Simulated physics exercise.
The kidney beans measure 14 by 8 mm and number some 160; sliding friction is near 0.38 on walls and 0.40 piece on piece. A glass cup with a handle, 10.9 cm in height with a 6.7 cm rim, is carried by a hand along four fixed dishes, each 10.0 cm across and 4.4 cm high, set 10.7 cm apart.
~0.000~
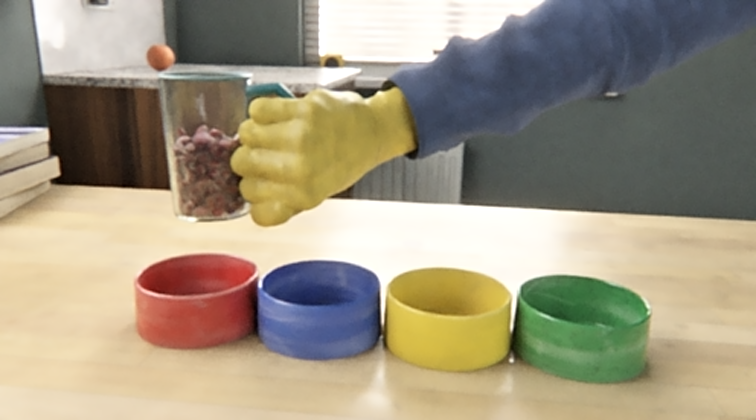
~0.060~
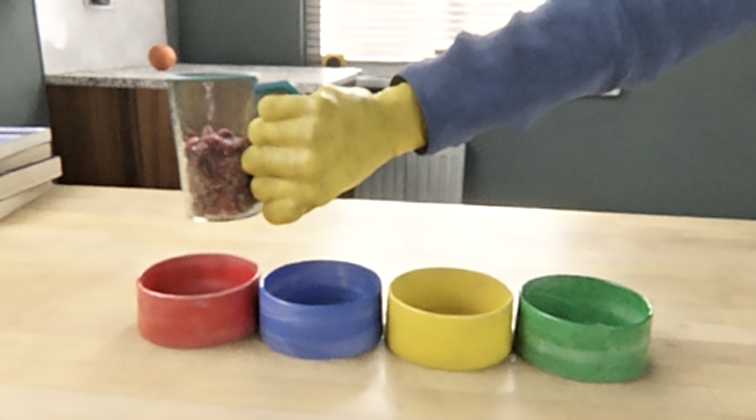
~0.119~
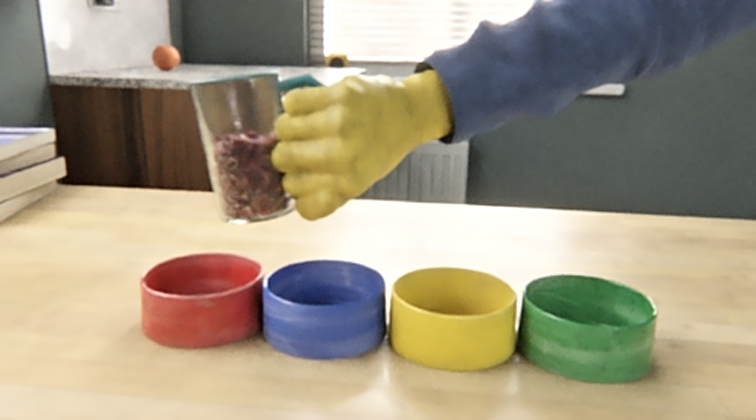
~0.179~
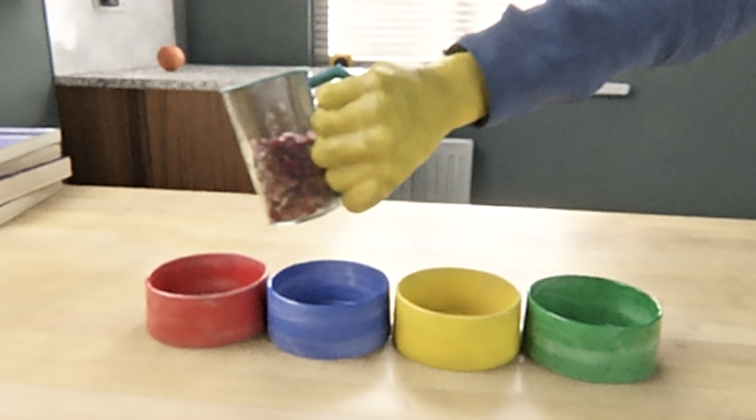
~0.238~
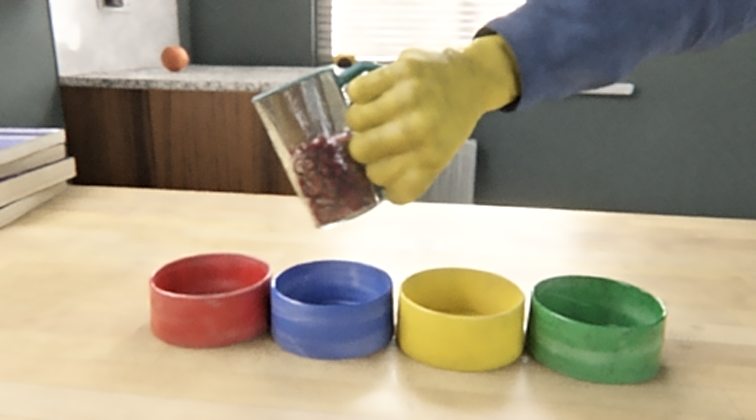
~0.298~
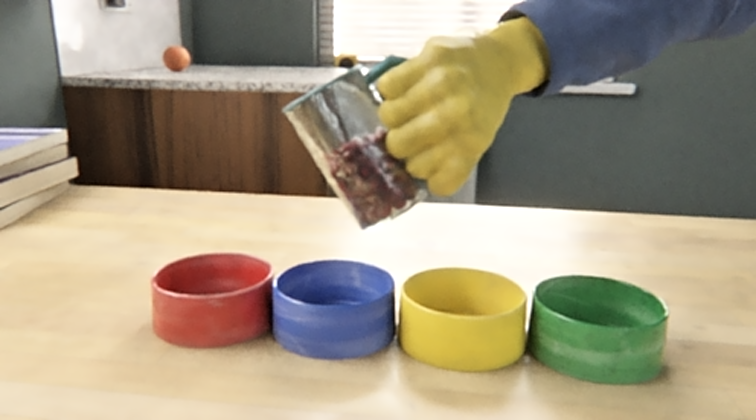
A yellow-gloved hand moves a glass cup of kidney beans right, tilting it leftward.
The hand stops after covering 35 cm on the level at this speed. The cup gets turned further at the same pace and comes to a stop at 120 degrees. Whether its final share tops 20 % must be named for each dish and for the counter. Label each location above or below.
Labels - red: Below, blue: Below, green: Above, yellow: Below, counter: Below.
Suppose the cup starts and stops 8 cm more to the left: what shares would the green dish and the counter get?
Then the green dish would get 0 and the counter 0.
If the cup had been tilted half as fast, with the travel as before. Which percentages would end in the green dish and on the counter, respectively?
Then green ends at 100 and the counter at 0.
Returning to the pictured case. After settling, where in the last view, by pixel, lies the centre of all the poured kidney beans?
When it all comes to rest, the middle is near (575, 329).
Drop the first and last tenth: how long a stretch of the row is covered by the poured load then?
About 6 cm.
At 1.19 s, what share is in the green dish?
I'd say around 45 per cent.
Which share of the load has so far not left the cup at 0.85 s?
Around 100 per cent of the load.
Then, at 0.63 s, tilt 75 degrees; cup holds 100 %.
After 0.85 s, tilt 104 degrees; cup holds 100 %.
After 1.19 s, tilt 120 degrees; cup holds 40 %, green 45 %.
In the end, at 2.2 s, red 0 %, blue 0 %, green 90 %, yellow 5 %, counter 5 %.
